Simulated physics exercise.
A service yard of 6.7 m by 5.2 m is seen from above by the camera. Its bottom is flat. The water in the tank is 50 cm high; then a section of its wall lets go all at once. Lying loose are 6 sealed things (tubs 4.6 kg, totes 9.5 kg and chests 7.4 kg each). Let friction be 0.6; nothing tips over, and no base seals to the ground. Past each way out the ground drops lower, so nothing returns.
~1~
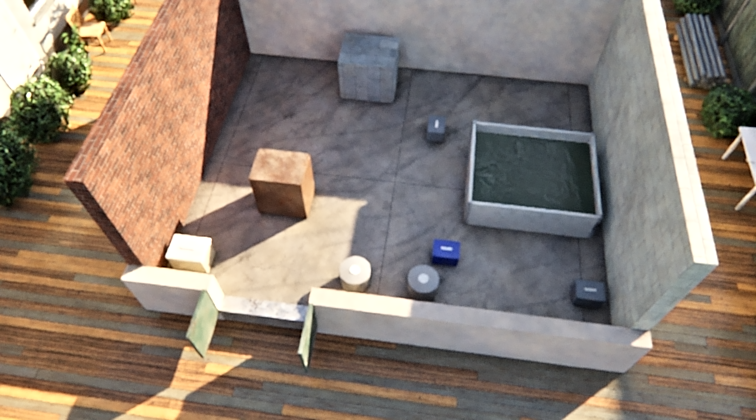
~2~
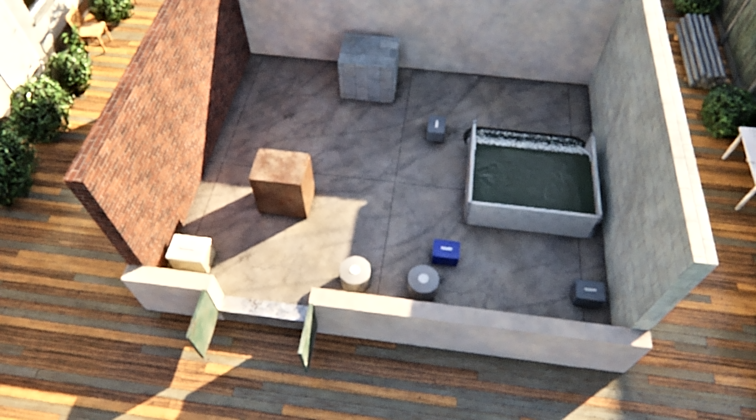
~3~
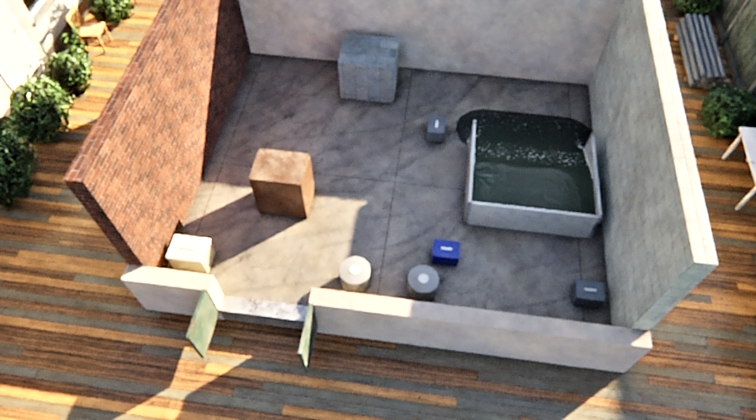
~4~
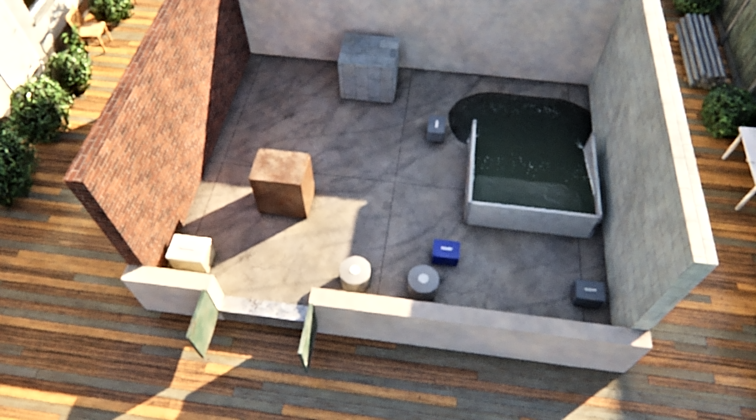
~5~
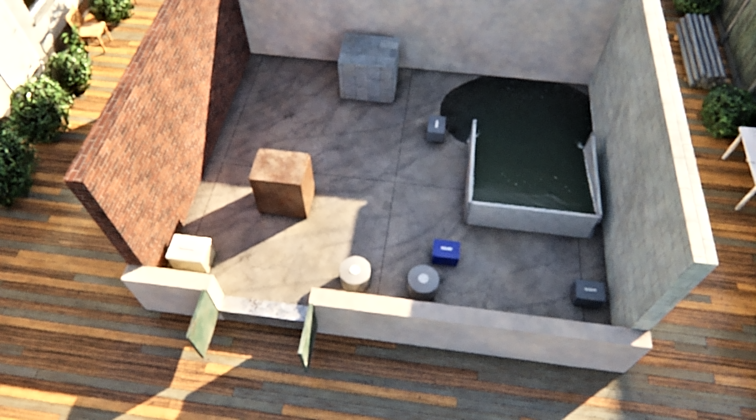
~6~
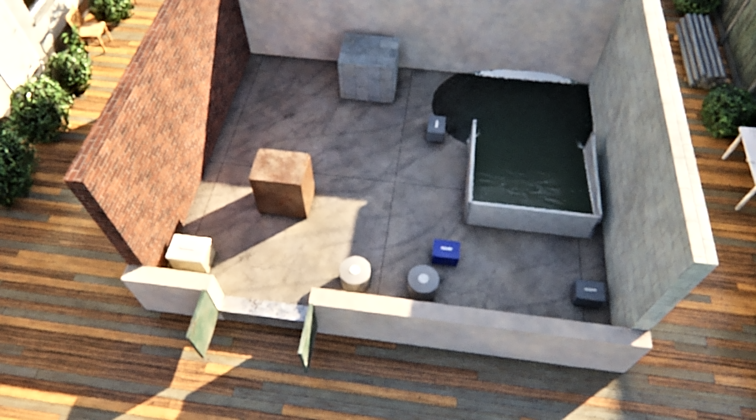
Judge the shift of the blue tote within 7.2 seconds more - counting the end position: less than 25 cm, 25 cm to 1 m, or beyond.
My guess: The blue tote is left almost unmoved.
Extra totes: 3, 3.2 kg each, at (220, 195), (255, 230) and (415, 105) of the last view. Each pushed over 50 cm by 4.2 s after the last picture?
In turn: Under, less, more.
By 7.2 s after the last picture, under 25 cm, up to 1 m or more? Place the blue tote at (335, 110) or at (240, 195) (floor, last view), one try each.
Taken in turn, it stays almost motionless and then stays almost motionless.
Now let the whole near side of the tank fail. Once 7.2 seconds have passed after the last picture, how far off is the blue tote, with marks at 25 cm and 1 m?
Note: Blue tote swept well away.
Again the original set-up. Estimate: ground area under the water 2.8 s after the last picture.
My estimate is roughly 18 m2.
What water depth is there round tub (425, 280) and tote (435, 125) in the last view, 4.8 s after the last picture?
About 2 and 4 cm.
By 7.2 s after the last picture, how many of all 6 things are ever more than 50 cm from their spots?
Count: 2.
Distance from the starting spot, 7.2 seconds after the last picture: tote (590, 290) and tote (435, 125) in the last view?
First 0 cm, then 100 cm.
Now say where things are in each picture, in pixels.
The first picture shows the blue tote at (447, 249), on the bottom; 3.1 m2 under water; 0 of 6 have shifted.
The second picture shows the blue tote at (447, 249) rests on the ground; 4.0 m2 under water; 0 of 6 have shifted.
The third picture shows the blue tote at (447, 249) rests on the ground; 5.1 m2 under water; 0 of 6 have shifted.
The fourth picture shows the blue tote at (447, 249) rests on the ground; water covers 6.2 m2; 0 of 6 have shifted.
The fifth picture shows the blue tote at (447, 249) rests on the ground; 7.5 m2 under water; 0 of 6 have shifted.
The sixth picture shows the blue tote at (447, 249), on the bottom; water covers 8.1 m2; 0 of 6 have shifted.
Then, 0.9 s after the last picture the blue tote is near (447, 249), 0.0 m from its start, aground; 0 of 6 are out; 0 afloat.
Then, 2.8 s after the last picture the blue tote is near (447, 249), 0.0 m from its start, aground; 0 of 6 are out; 0 afloat.
Then, 4.8 s after the last picture the blue tote is near (447, 249), 0.0 m from its start, aground; 0 of 6 are out; 0 afloat.
Then, 7.2 s after the last picture the blue tote is near (447, 249), 0.0 m from its start, aground; 0 of 6 are out; 3 afloat.
